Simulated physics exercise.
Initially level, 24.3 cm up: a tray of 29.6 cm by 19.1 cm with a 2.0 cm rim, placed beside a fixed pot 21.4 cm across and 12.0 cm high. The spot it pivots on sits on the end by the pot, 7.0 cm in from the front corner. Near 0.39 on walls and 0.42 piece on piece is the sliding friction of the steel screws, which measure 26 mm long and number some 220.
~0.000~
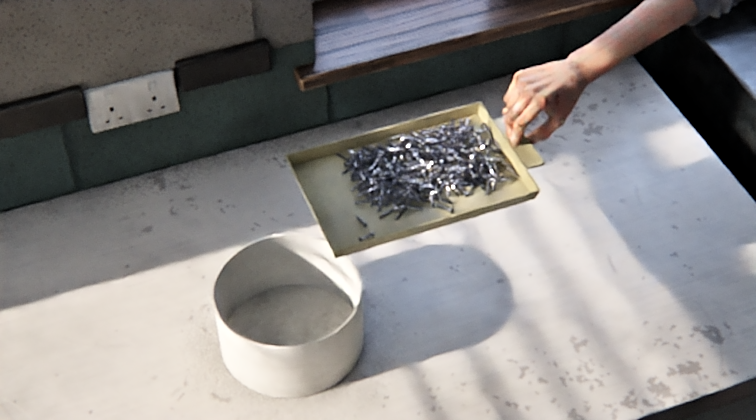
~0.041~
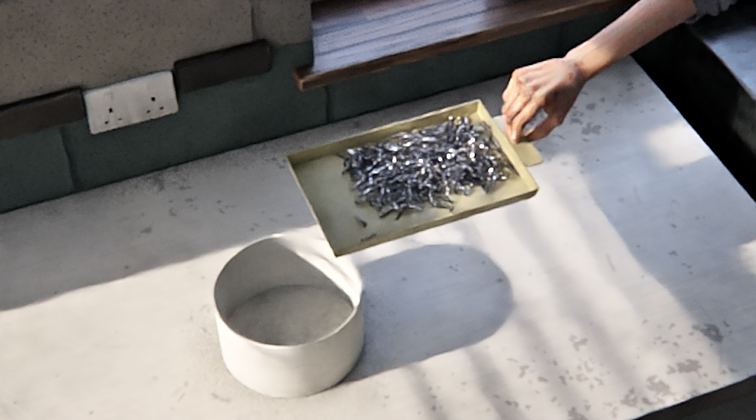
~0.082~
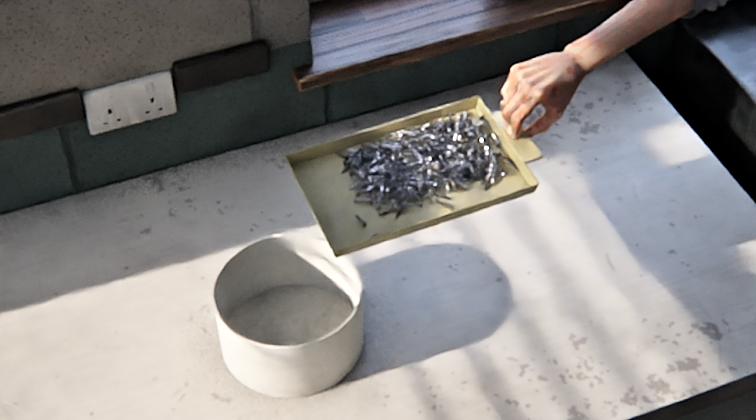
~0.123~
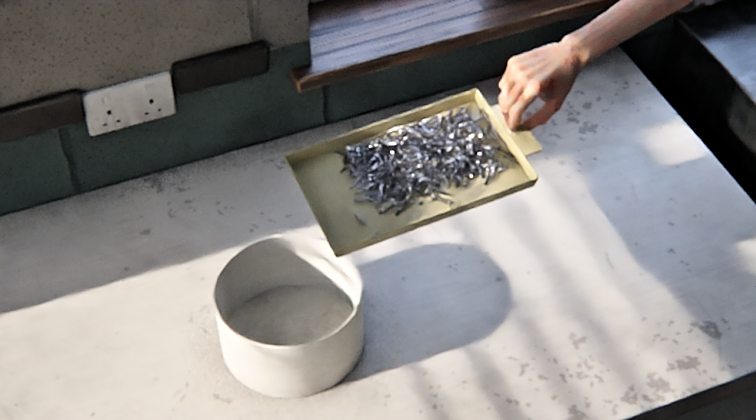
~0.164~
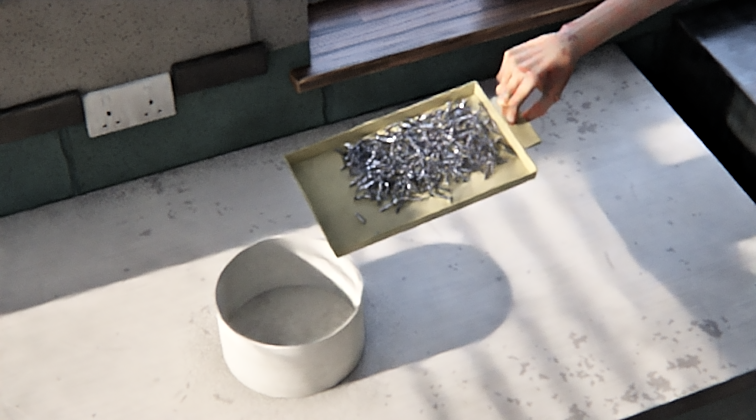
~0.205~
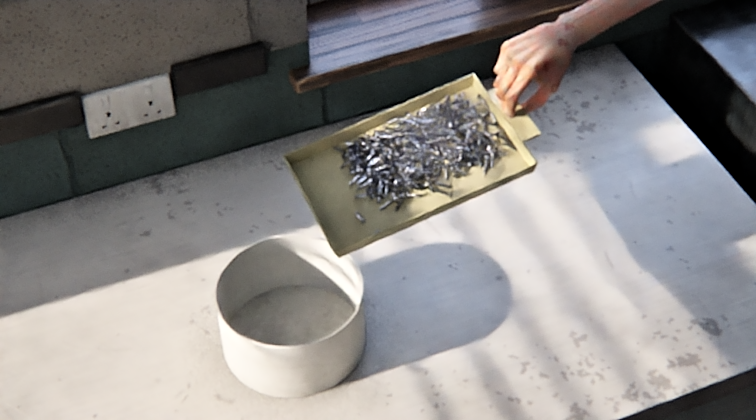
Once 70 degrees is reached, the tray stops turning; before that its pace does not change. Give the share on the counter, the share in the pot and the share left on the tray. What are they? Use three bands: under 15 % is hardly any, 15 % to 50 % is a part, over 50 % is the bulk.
Shares - counter: Hardly any; pot: The bulk; left on the tray: A part.
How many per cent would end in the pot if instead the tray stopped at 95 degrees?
Estimate: Roughly 95 percent.
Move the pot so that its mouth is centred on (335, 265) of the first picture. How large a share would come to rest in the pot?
The share would be some 35 per cent.
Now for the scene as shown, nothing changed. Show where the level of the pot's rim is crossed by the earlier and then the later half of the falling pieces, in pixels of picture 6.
Around (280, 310), then around (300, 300).
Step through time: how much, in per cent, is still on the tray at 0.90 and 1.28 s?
In order, near 85 and near 30.
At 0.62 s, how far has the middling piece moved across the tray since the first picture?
It has moved some 5 cm from its start.
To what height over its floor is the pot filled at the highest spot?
Top level: Approx. 2.0 cm.
After 0.62 s, tilt 39 degrees; the tray holds 100 %, the pot 0 %.
After 0.90 s, tilt 58 degrees; the tray holds 85 %, the pot 0 %.
After 1.28 s, tilt 70 degrees; the tray holds 30 %, the pot 60 %.
In the end, at 2.0 s, counter 5 %, pot 70 %, tray 30 %.
